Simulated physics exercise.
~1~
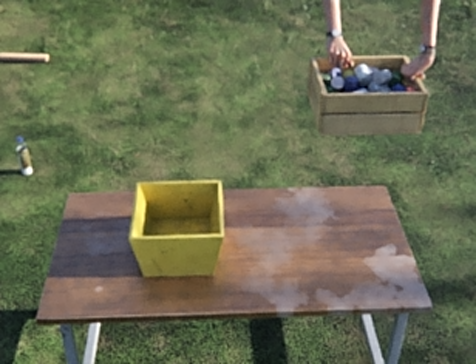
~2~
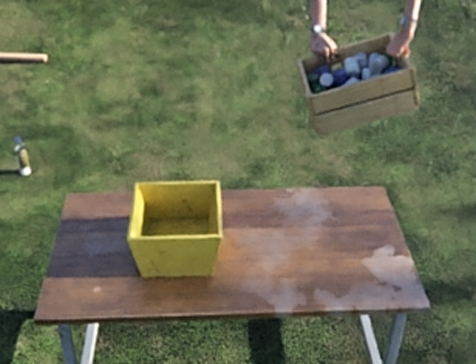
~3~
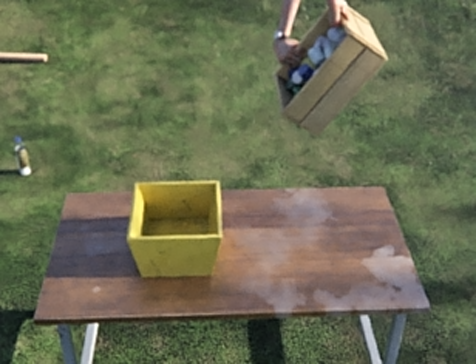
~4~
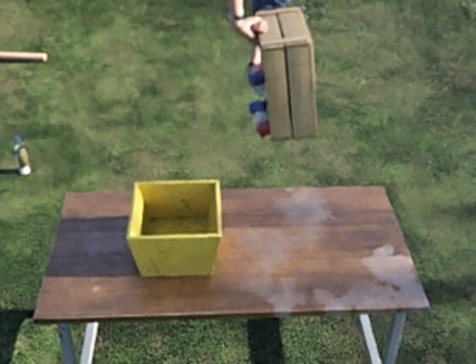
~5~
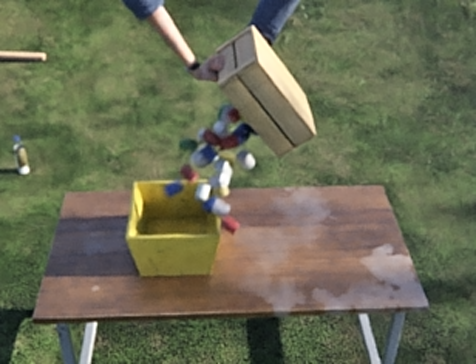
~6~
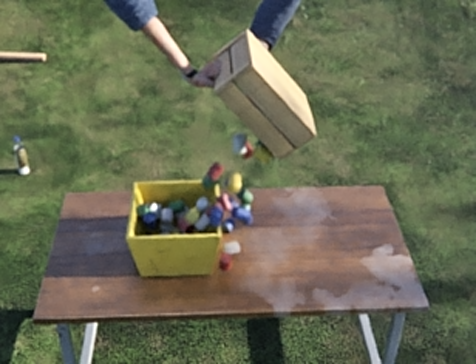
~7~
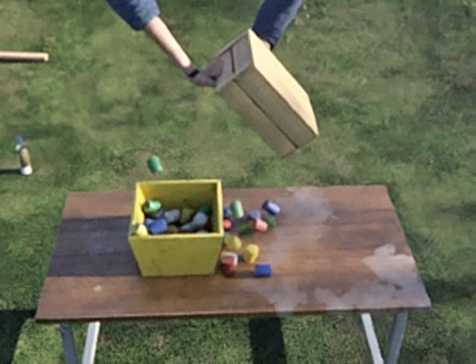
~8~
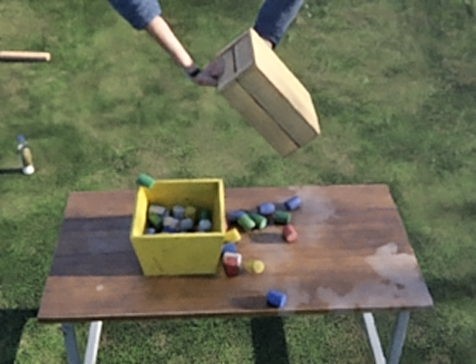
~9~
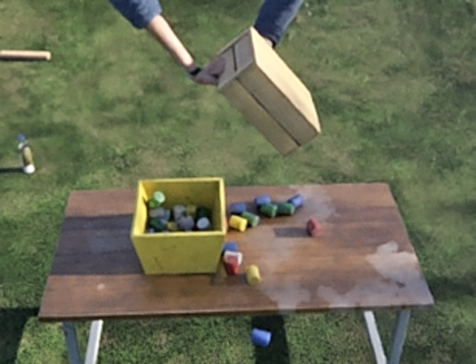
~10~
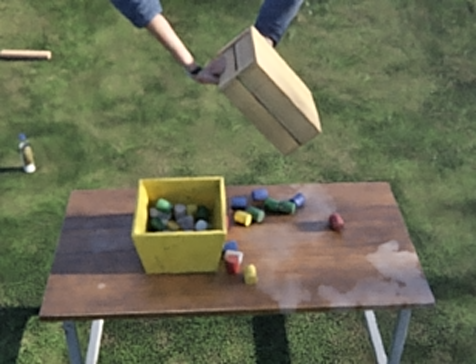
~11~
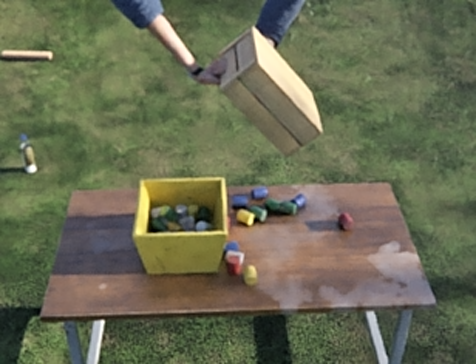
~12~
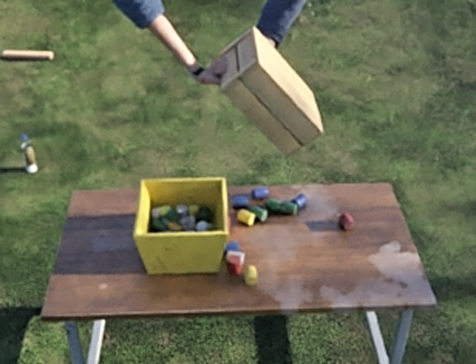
On a grassy lawn, a person's hands swung a wooden crate leftward and tipped its small colourful jars towards a yellow tub on a brown table; most landed inside, but several scattered across the tabletop to the right, and one rolled off the front edge.
